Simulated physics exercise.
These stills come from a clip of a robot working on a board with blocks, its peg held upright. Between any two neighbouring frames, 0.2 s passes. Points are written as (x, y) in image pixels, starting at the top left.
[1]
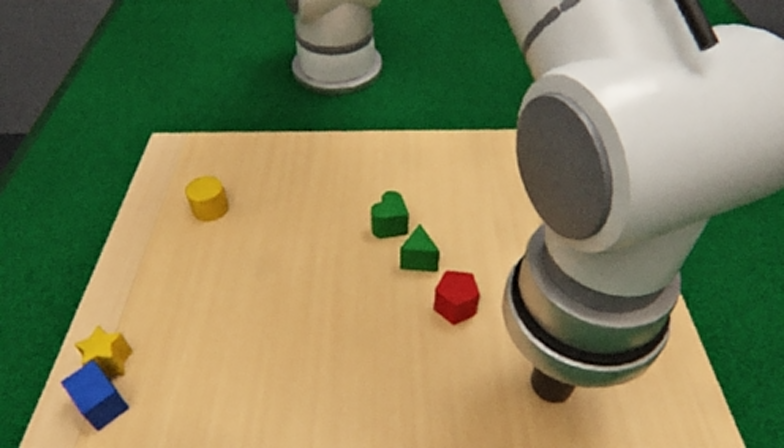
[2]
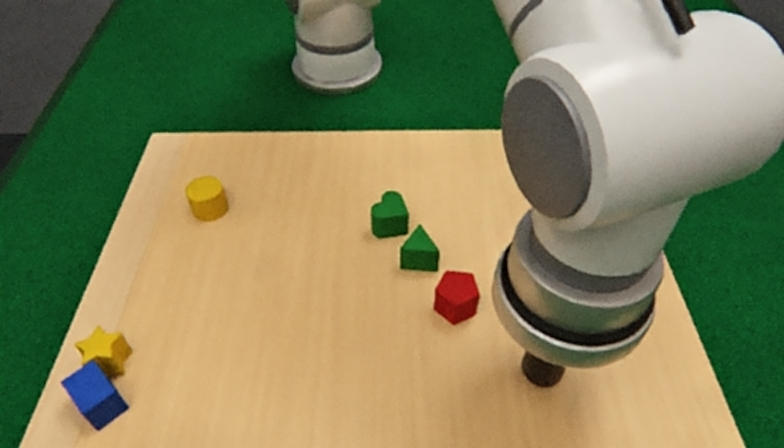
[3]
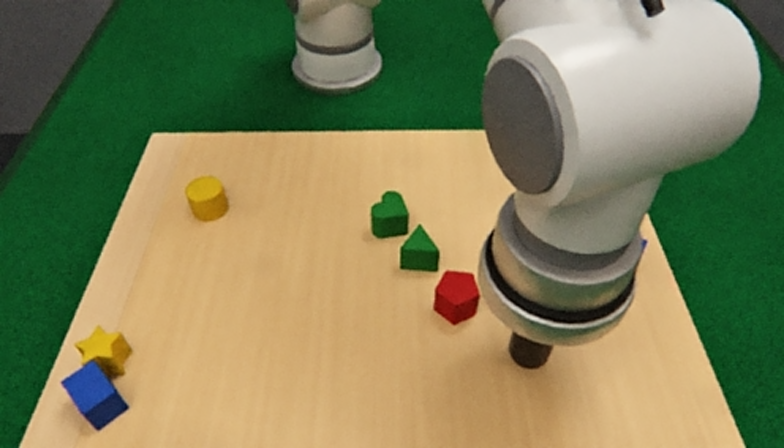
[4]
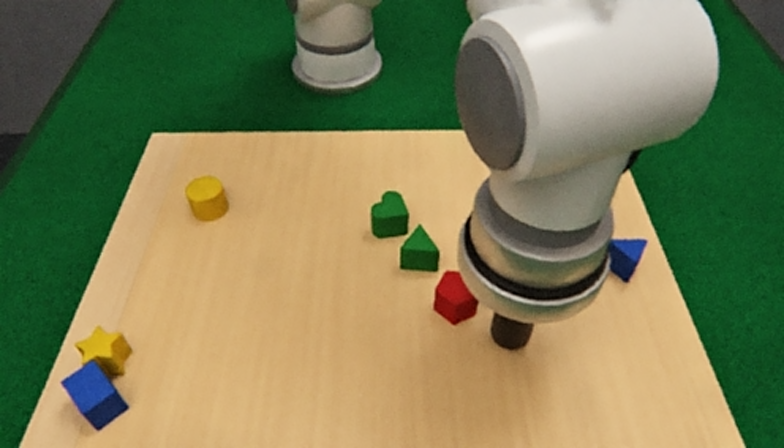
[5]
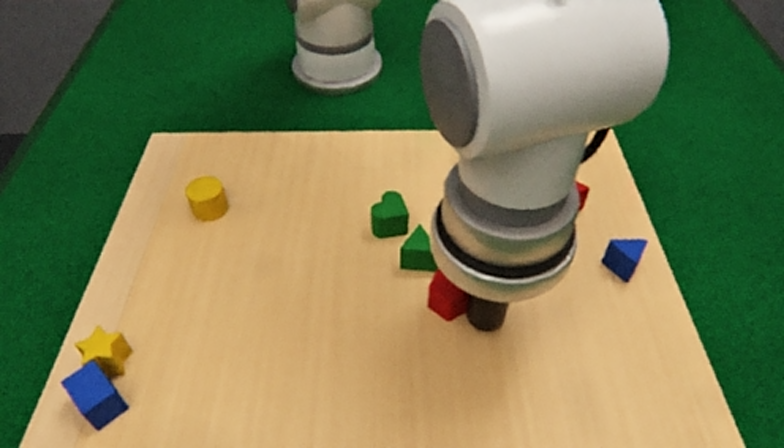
The robot arm moves up and left across the board and nudges the red pentagon slightly left.
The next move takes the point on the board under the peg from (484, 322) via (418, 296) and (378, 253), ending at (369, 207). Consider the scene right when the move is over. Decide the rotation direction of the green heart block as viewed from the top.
It twists with the clock when seen from above.
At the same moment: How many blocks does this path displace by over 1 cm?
Two will move.
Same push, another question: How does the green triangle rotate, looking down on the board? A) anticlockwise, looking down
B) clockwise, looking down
Option B.
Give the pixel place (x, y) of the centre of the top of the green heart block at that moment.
Its top face will be centred at roughly (400, 183).
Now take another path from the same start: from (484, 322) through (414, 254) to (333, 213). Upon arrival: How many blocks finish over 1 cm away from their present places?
It's going to be three or more.
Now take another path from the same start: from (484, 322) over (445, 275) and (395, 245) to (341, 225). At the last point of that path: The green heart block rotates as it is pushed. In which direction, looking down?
The turn is clockwise.
On the path given first. One third of the way, peg at (418, 289); green triangle at (419, 238), turned 15° clockwise; red pentagon at (386, 255).
Two thirds of the way, peg at (378, 246); green triangle at (419, 235), turned 40° clockwise; red pentagon at (341, 233), turned 70° anticlockwise.
At the end, peg at (369, 200); green heart block at (400, 183), turned 90° clockwise; green triangle at (419, 235), turned 40° clockwise; red pentagon at (339, 232), turned 75° anticlockwise.
